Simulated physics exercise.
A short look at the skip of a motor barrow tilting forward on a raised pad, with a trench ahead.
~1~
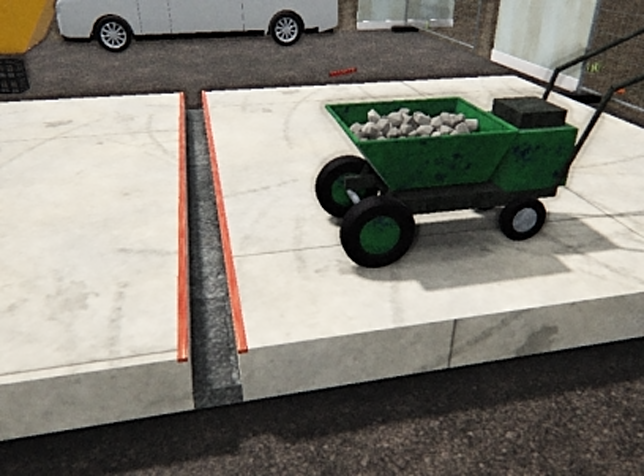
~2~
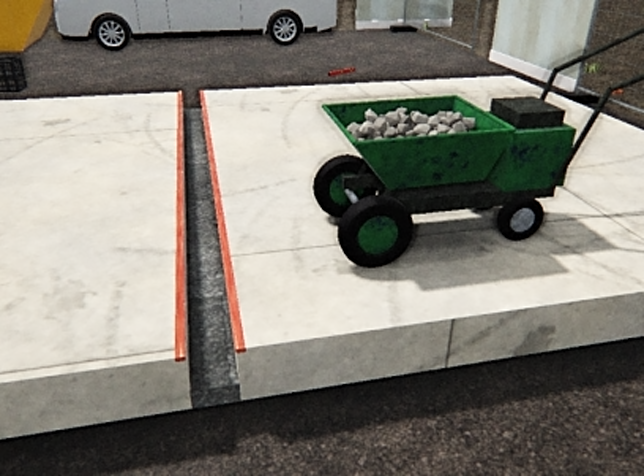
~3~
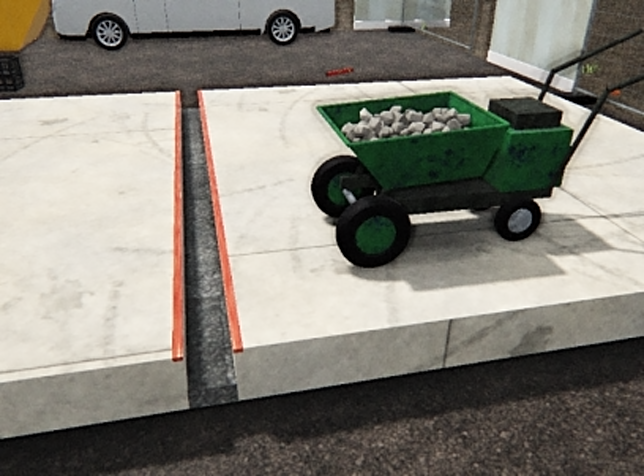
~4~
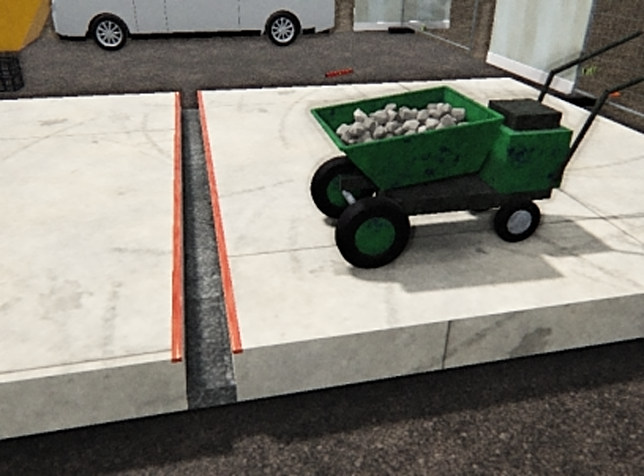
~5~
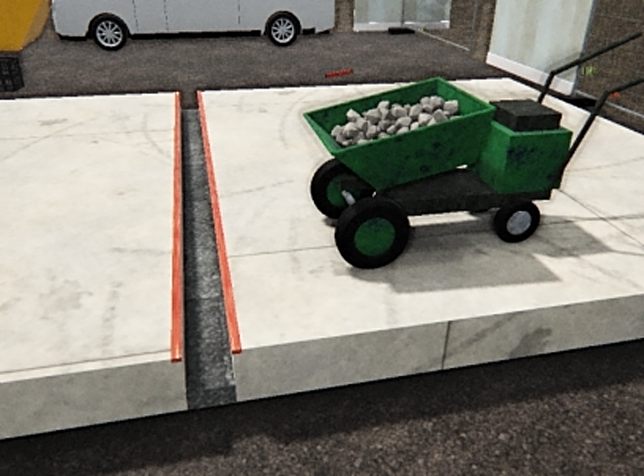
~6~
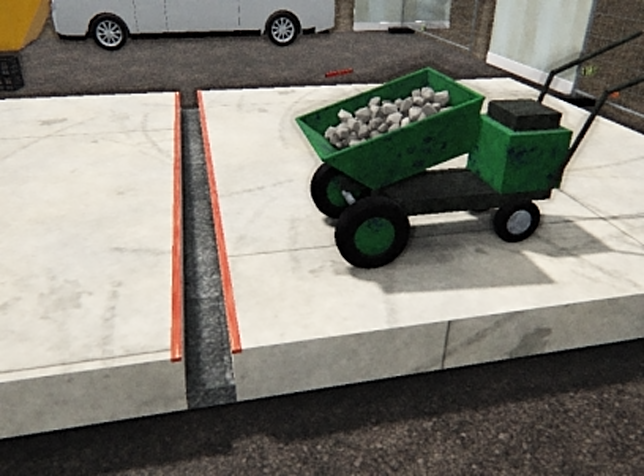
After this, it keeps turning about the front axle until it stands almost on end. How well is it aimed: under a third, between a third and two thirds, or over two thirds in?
The trench ends with between a third and two thirds of it.
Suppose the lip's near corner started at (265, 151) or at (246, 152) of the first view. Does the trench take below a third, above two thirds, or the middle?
First under a third, then under a third.
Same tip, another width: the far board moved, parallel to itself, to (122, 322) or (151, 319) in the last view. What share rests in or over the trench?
Near 60 % and 60 %.
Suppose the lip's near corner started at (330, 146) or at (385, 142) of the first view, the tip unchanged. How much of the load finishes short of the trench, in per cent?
In turn 10 and 60 in a hundred.
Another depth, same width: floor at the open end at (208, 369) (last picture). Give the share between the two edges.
Near 50 %.
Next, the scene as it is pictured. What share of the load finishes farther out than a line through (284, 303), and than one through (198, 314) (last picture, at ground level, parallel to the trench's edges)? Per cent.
In turn 90 and 20 in a hundred.
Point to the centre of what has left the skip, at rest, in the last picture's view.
Near (212, 261).
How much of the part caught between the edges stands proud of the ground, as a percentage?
About 5 per cent.
Just after the last frame, skip tipped steeply; every one in the skip.
A moment on, skip tipped right over; roughly two thirds in the skip; roughly a third short of the trench; about a tenth in or heaped over the trench; just a few falling.
Further on, skip tipped right over; about a tenth in the skip; roughly a third short of the trench; roughly half in or heaped over the trench; just a few beyond it.
When it is over, skip tipped right over; about a tenth in the skip; roughly a third short of the trench; roughly half in or heaped over the trench; just a few beyond it.
